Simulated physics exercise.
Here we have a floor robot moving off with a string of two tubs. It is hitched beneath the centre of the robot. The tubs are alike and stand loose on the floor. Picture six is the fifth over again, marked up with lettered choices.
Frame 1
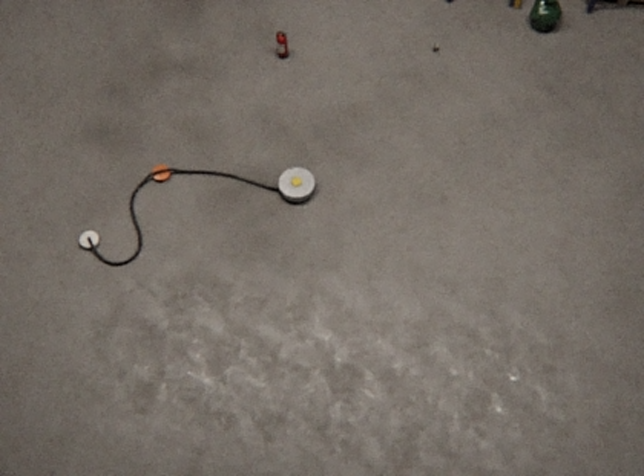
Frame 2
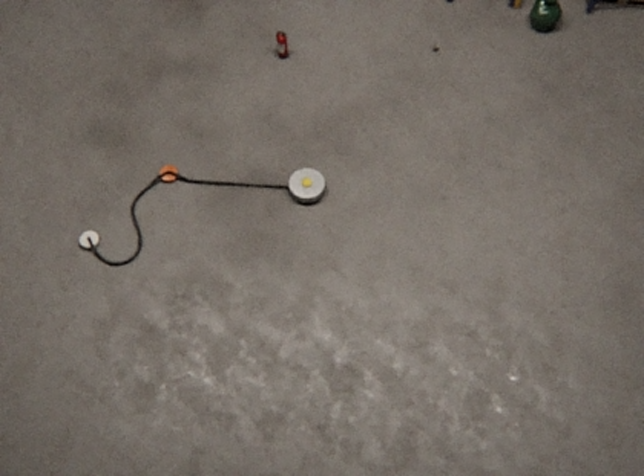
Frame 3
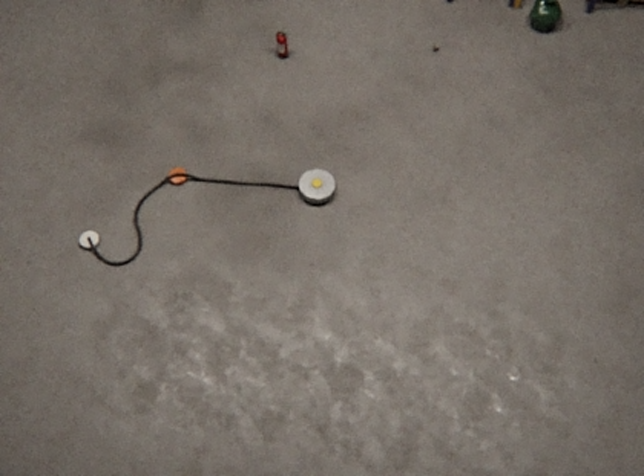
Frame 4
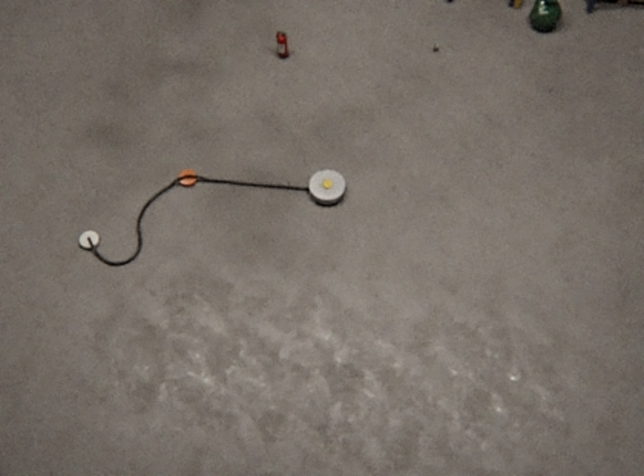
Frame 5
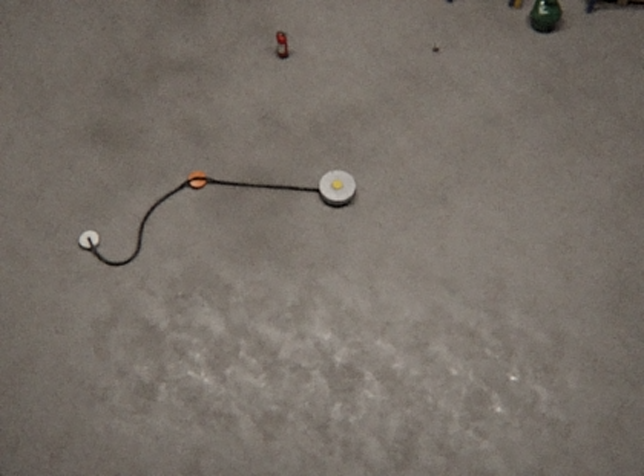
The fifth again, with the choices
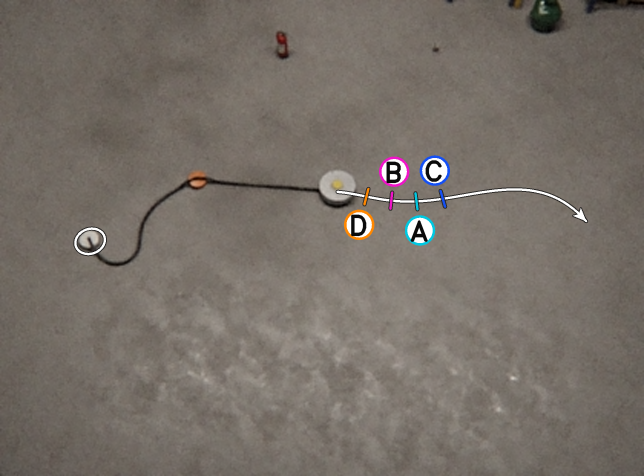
A round white robot rolled slowly to the right across a gray floor, pulling its dark cord straight and drawing an orange tub along behind it, while the white tub at the far left stayed still.
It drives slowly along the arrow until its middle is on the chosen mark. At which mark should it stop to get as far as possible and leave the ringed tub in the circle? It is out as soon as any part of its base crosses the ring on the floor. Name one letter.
It should halt at B.
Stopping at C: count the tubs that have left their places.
Two.
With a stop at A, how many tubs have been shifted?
Two.
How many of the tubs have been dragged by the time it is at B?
One.
On the copy, A at (416, 201); B at (391, 201); C at (443, 199); D at (366, 197); the ring at (90, 241); the route from (337, 192) via (466, 195) to (586, 221).
On B. First, robot (356, 191); white tub (89, 240); orange tub (216, 183).
Then, robot (375, 195); white tub (89, 240); orange tub (234, 187).
Finally, robot (392, 197); white tub (89, 240); orange tub (250, 191); the ringed tub at the far end is still in its ring.
By contrast, A drags the last tub to (104, 235); C drags the last tub to (129, 230); D is safe but short.
